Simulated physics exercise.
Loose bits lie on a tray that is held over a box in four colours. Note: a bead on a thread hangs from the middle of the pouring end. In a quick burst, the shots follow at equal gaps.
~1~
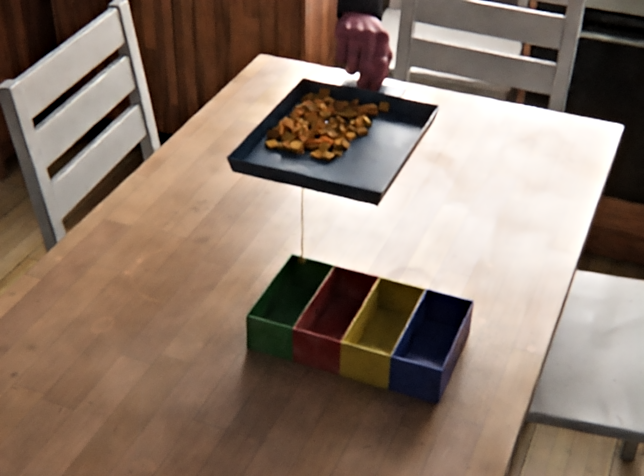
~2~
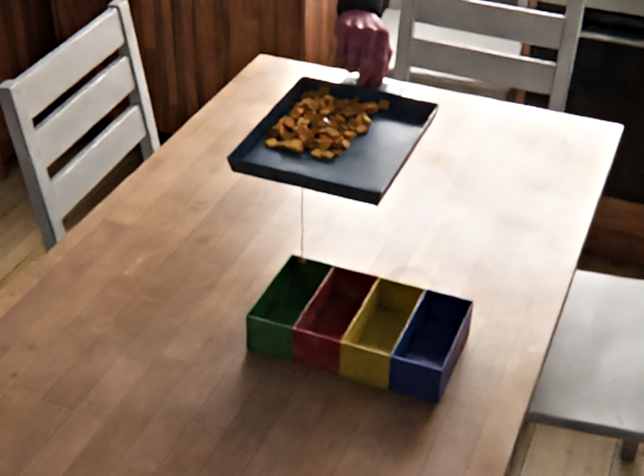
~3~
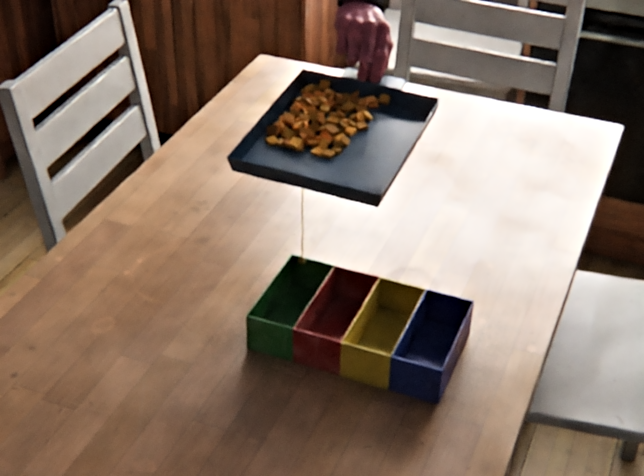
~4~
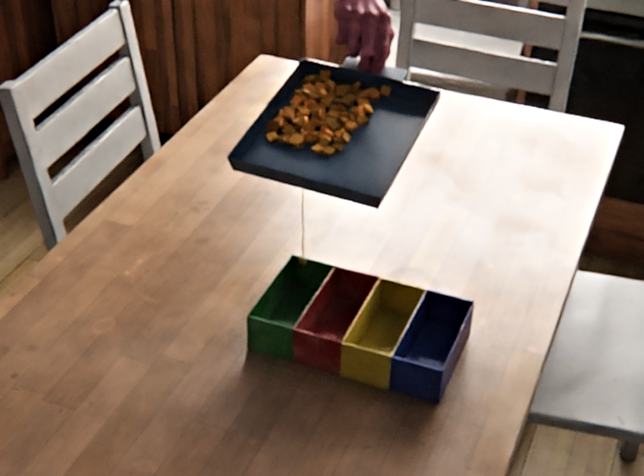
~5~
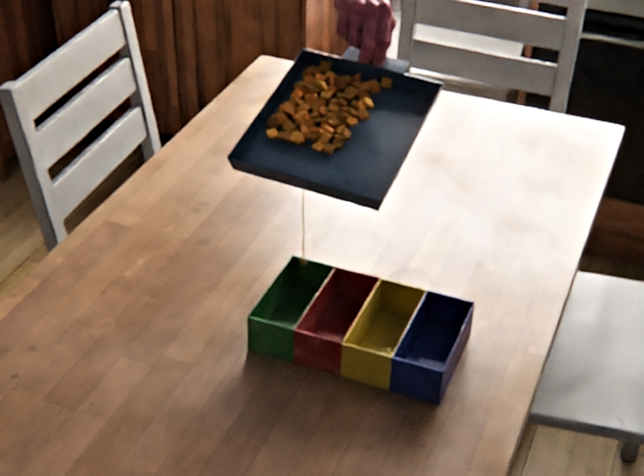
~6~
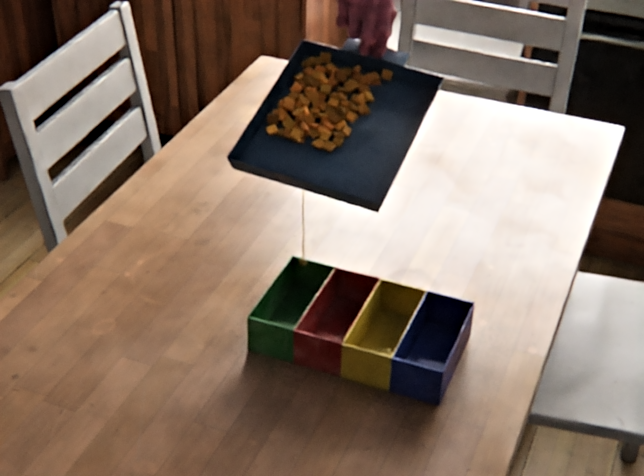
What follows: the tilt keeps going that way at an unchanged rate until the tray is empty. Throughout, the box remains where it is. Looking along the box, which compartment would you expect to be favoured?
I would expect the red compartment to be favoured.
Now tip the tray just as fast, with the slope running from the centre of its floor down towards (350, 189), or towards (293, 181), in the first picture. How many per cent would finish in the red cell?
Respectively 60 and 0 in a hundred.
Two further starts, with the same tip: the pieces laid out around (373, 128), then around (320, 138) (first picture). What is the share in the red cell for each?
First case: Some 60 %; second case: Some 50 %.
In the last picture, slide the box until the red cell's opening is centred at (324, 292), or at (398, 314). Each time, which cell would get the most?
First try: Red. Second try: The cell in green.
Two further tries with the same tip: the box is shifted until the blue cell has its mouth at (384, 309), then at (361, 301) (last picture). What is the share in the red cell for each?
First placement: 30 per cent; second placement: 10 per cent.
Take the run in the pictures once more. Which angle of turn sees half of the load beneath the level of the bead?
That would be about 110 degrees from level.
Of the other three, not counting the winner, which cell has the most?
Behind the top one comes the green cell.
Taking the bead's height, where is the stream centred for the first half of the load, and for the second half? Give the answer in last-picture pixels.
About (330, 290), and after that about (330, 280).
Soon after the last picture, tray tipped steeply; nearly all on the tray; a stray few falling or outside the box.
A little later, tray tipped past a quarter turn; most on the tray; a small part in the yellow cell; a small part in the green cell; a stray few in the red cell; a stray few in the blue cell; a small part falling or outside the box.
Later still, tray tipped past a quarter turn; about half in the red cell; about a third in the green cell; a small part in the yellow cell; a stray few in the blue cell; a stray few falling or outside the box.
At rest, tray tipped past a quarter turn; about half in the red cell; about a third in the green cell; a small part in the yellow cell; a stray few in the blue cell; a stray few outside the box.
